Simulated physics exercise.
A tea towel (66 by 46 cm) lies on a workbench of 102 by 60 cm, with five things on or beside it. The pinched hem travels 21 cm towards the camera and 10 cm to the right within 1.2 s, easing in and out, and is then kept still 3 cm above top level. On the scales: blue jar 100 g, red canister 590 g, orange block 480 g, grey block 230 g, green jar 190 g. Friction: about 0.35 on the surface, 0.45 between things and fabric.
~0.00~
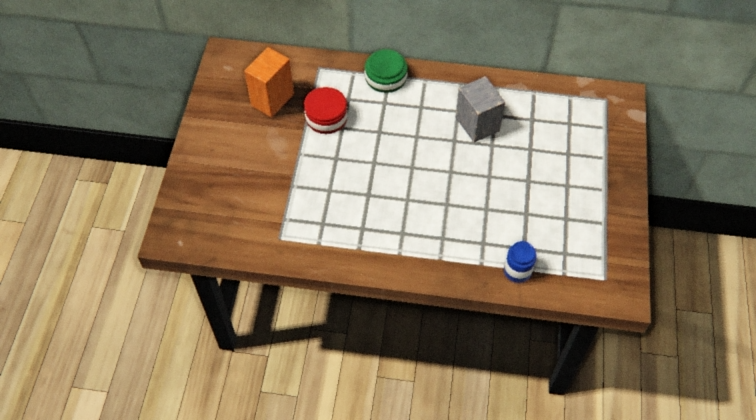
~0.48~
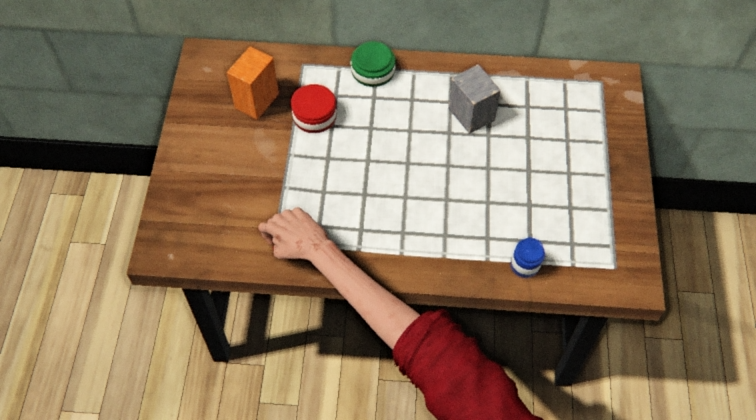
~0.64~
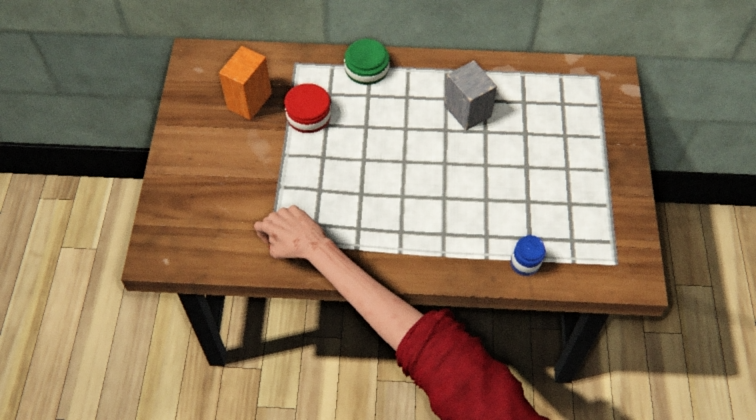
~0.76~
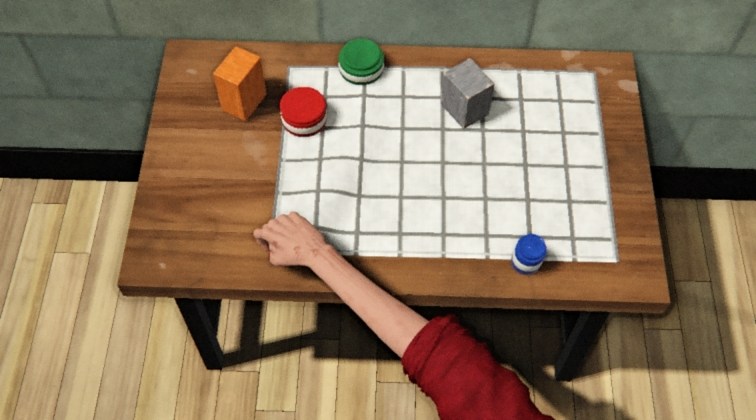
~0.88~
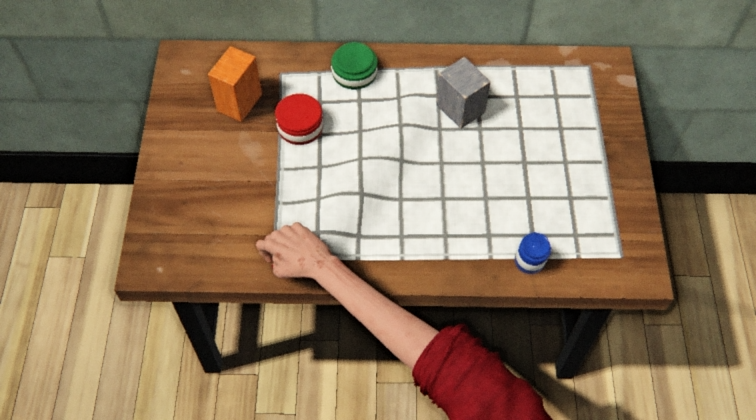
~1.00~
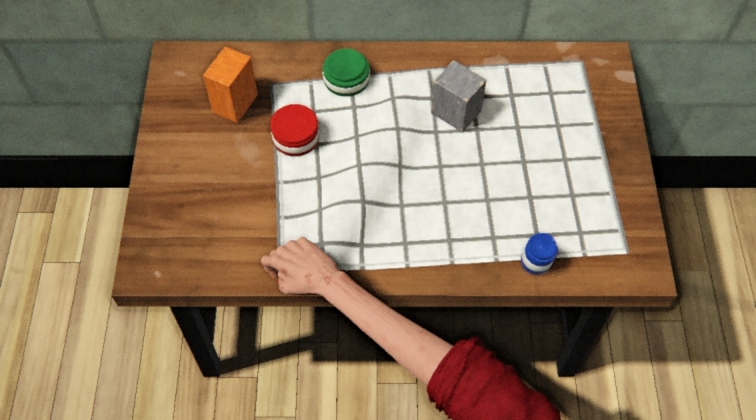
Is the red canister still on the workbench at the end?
Result: Red canister stays on.
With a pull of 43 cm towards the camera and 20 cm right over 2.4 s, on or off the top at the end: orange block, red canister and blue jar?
Then: Orange block remains, red canister falls off, blue jar falls off.
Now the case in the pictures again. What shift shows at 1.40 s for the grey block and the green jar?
About: Grey block 8 cm, green jar 15 cm.
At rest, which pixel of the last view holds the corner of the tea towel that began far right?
Near (537, 65).
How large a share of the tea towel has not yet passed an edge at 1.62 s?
About 90 per cent.
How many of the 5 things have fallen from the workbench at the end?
0 of them.
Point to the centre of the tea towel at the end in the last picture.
Around (437, 201).
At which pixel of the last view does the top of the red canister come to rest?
Around (292, 197).
At 1.2 s, 100 % of the tea towel is still over the top; red canister 11 cm off its start, green jar 9 cm off its start, grey block 6 cm off its start.
At 1.4 s, 95 % of the tea towel is still over the top; red canister 16 cm off its start, green jar 14 cm off its start, grey block 9 cm off its start.
At 1.6 s, 90 % of the tea towel is still over the top; red canister 21 cm off its start at (292, 189), green jar 18 cm off its start at (330, 118), grey block 12 cm off its start at (441, 119).
At 1.8 s, 90 % of the tea towel is still over the top; red canister 22 cm off its start, green jar 20 cm off its start, grey block 14 cm off its start.
At 3.4 s, 90 % of the tea towel is still over the top; red canister 22 cm off its start at (292, 197), green jar 20 cm off its start at (329, 125), grey block 14 cm off its start at (438, 125), blue jar 7 cm off its start at (572, 259).
